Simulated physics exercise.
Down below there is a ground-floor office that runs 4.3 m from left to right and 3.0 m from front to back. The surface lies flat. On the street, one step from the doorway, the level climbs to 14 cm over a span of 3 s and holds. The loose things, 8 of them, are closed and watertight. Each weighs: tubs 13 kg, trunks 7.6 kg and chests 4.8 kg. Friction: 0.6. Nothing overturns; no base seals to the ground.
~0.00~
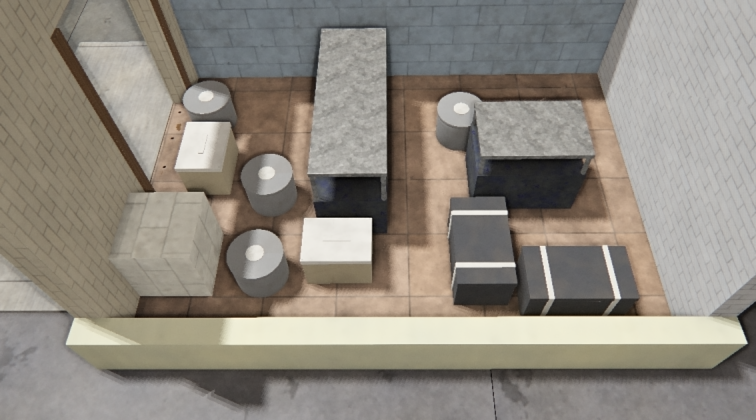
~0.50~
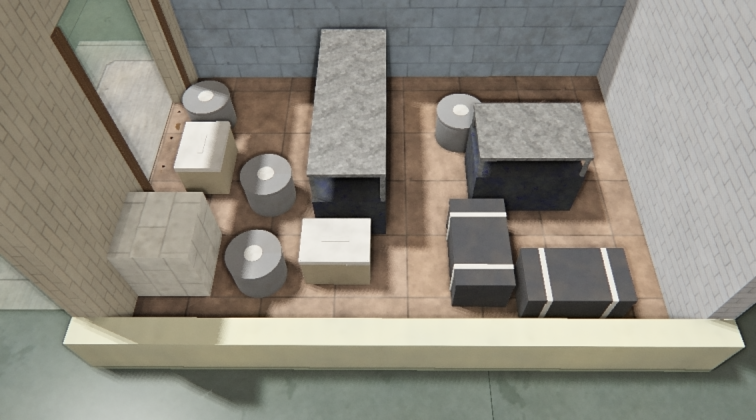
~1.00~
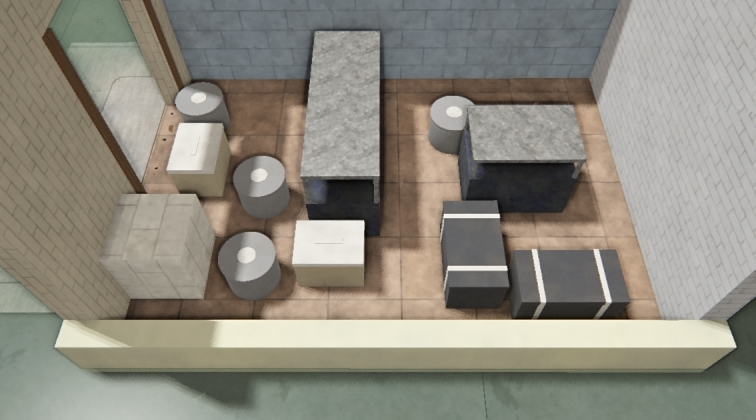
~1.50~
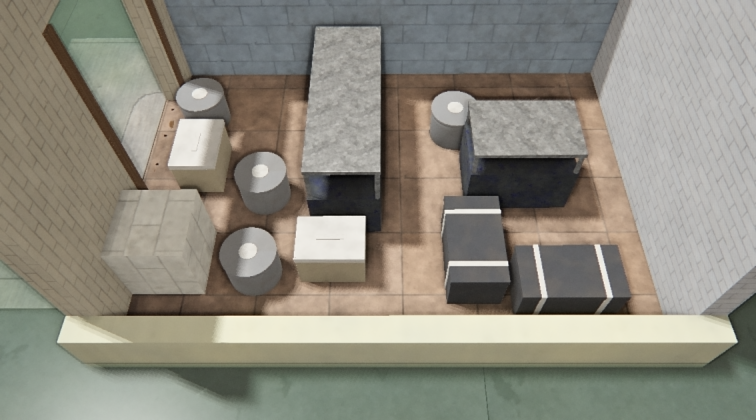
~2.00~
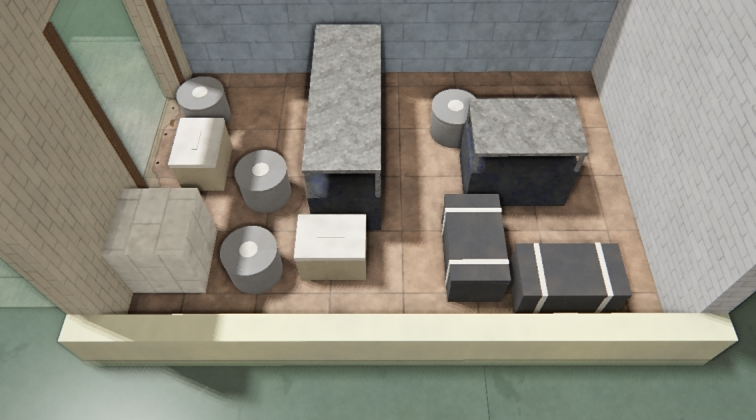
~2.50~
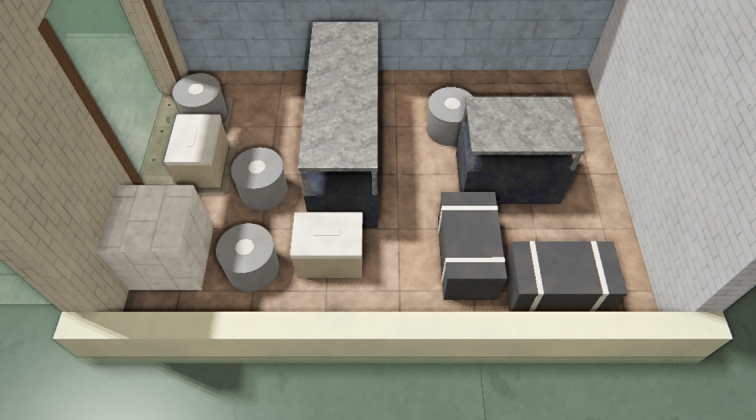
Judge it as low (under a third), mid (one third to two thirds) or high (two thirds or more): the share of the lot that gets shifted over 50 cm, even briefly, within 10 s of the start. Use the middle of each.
Mid.
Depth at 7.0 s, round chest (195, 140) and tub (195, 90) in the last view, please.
Roughly 12 and 10 cm.
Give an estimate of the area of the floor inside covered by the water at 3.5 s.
About 1.5 m2.
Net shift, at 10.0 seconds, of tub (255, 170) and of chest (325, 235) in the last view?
In turn: 140 cm, 80 cm.
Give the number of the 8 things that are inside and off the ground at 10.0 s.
The count is 6.
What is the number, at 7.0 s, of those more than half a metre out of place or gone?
At that moment it comes to 4.
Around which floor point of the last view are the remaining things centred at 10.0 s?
I'd say about (395, 207) in the last view.
After 3.5 s 0 of 8 are over 50 cm from their spots; 0 afloat.
After 4.5 s 1 of 8 are over 50 cm from their spots; 1 afloat.
After 7.0 s 4 of 8 are over 50 cm from their spots; 3 afloat.
After 10.0 s 5 of 8 are over 50 cm from their spots, and 5 have been at some point; 6 afloat.
